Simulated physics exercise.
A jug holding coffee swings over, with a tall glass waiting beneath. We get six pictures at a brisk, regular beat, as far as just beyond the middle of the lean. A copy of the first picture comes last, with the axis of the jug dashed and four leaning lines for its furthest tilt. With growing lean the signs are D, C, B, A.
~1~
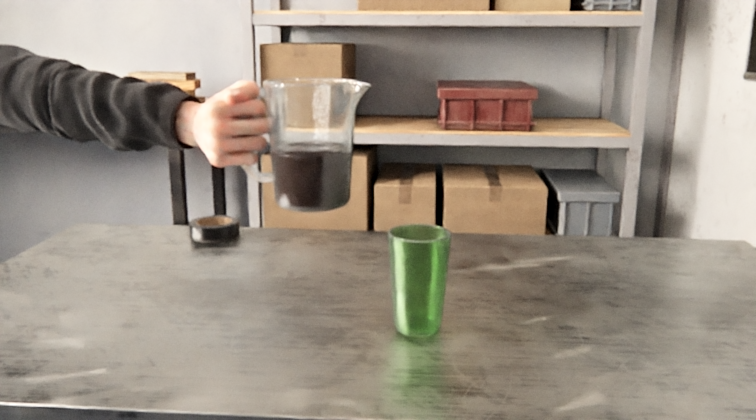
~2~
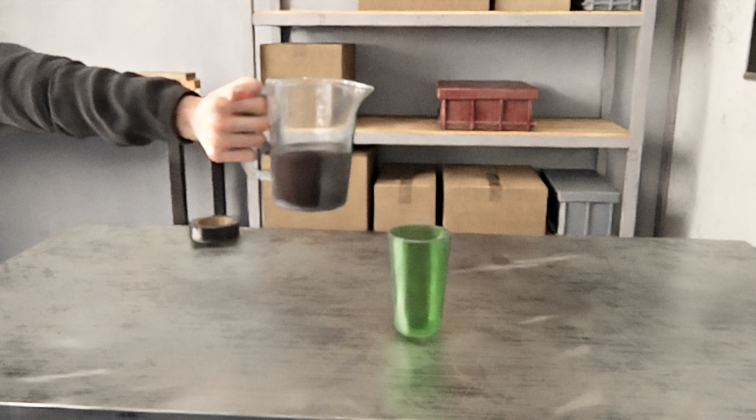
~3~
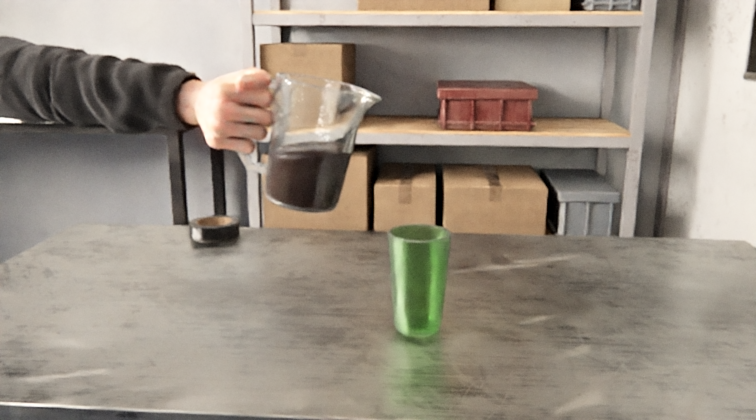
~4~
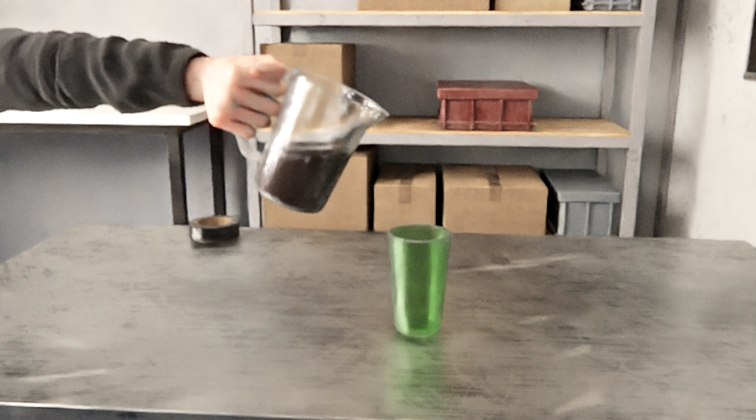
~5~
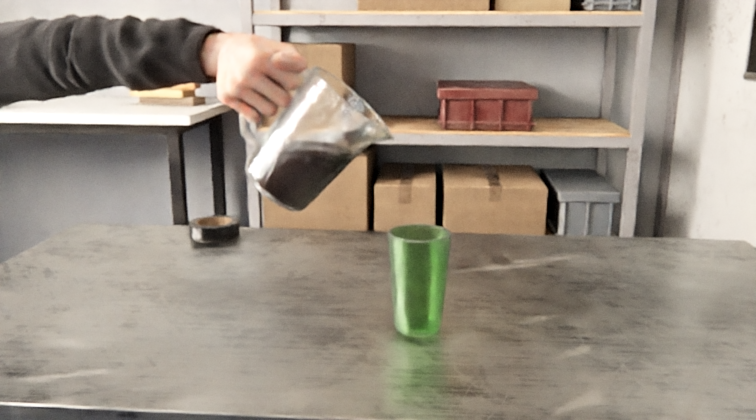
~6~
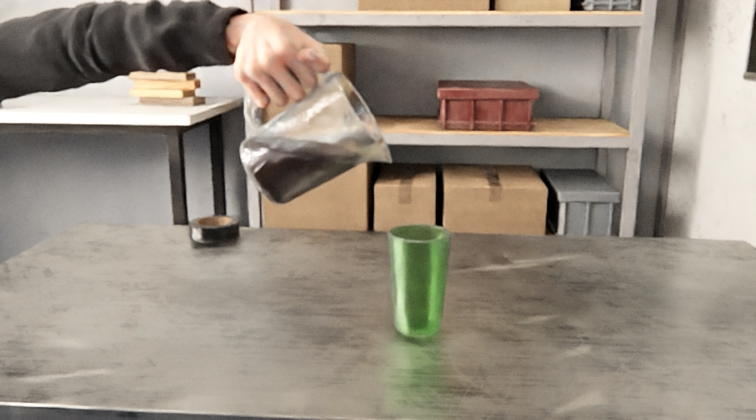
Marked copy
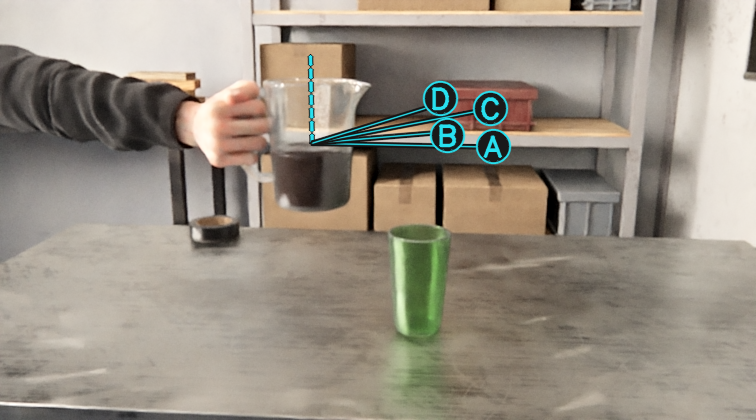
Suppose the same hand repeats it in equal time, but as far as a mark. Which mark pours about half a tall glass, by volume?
Use tilt C.
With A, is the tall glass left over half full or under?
Over half.
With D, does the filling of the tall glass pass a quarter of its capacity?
Yes, clearly.
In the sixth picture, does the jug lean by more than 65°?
No, it does not.
On the marked copy, A at (476, 146); B at (430, 133); C at (473, 111); D at (425, 108).
With A, the tall glass ends with about 80 % of what it can hold; 5 % of the coffee is spilt.
With B, the tall glass ends with about 64 % of what it can hold; 5 % of the coffee is spilt.
With C, the tall glass ends with about 51 % of what it can hold.
With D, the tall glass ends with about 34 % of what it can hold.
